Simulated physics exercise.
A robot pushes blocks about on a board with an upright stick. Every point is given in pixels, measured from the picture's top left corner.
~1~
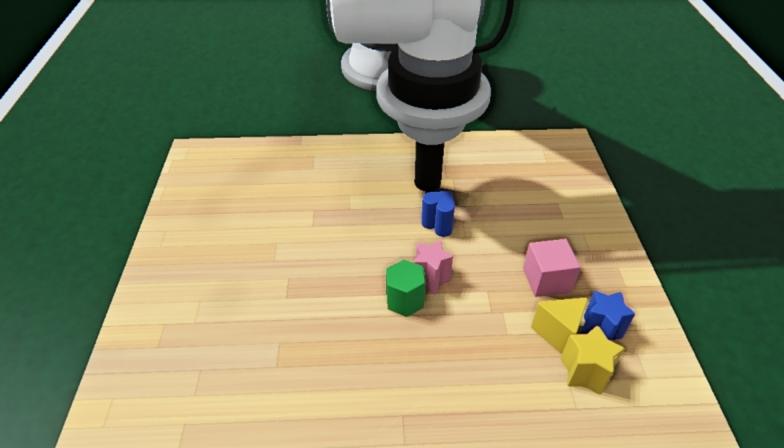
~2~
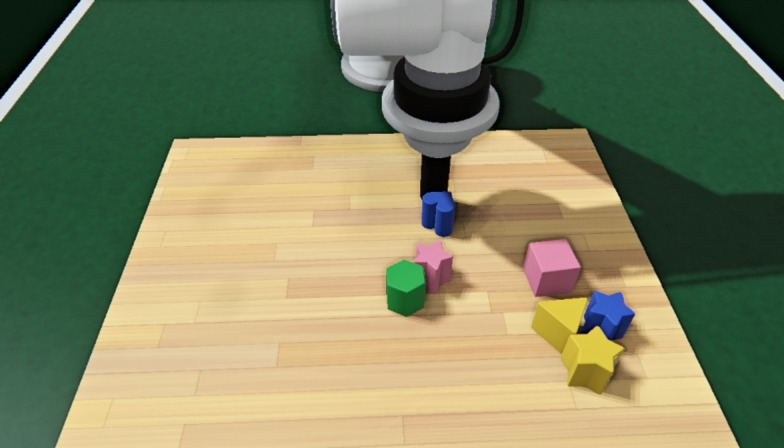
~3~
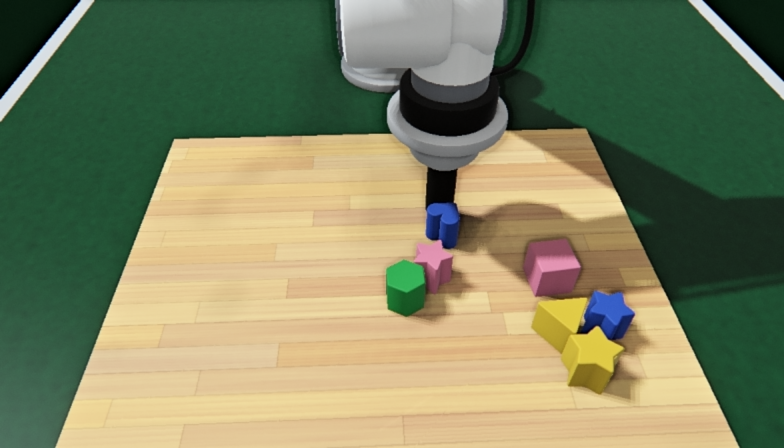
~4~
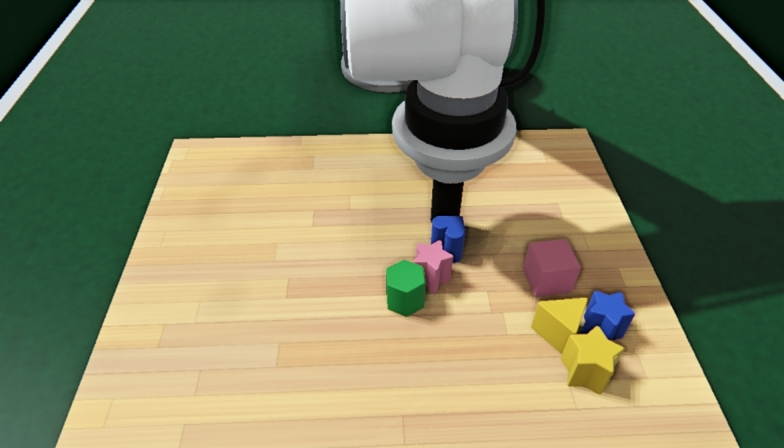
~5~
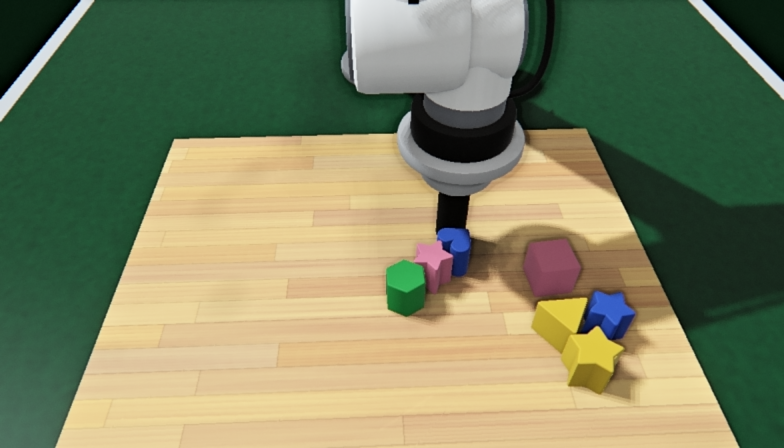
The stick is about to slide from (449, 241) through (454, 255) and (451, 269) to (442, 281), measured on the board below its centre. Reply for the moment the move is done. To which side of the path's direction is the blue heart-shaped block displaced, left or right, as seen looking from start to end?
Heads left.
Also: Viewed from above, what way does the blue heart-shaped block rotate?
Against the clock.
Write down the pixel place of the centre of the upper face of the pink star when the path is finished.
Around (432, 283).
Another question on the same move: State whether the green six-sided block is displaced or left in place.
It shifts.
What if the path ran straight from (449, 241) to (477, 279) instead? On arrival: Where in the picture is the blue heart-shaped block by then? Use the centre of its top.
The middle of its top is at (472, 276).
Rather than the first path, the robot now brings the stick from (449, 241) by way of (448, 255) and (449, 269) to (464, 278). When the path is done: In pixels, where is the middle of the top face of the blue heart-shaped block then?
I predict (481, 275).
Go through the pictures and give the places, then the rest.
In the first frame, tip of the stick (428, 183), middles of tops, green six-sided block (406, 275), pink star (432, 253), blue heart-shaped block (441, 199), pink square block (555, 254).
In the second frame, stick (433, 196), nothing pushed.
In the third frame, stick (439, 208), blue heart-shaped block (445, 211).
In the fourth frame, stick (445, 220), blue heart-shaped block (451, 224).
In the fifth frame, stick (450, 232), green six-sided block (406, 275), pink star (432, 253), blue heart-shaped block (456, 237), pink square block (555, 254).
The first path, step by step. Halfway along, stick (455, 253); green six-sided block (396, 280); pink star (428, 269), turned 40° clockwise; blue heart-shaped block (464, 259).
At the end, stick (443, 272); green six-sided block (394, 281), turned 15° clockwise; pink star (432, 283), turned 75° clockwise; blue heart-shaped block (468, 273), turned 45° anticlockwise; pink square block unmoved.
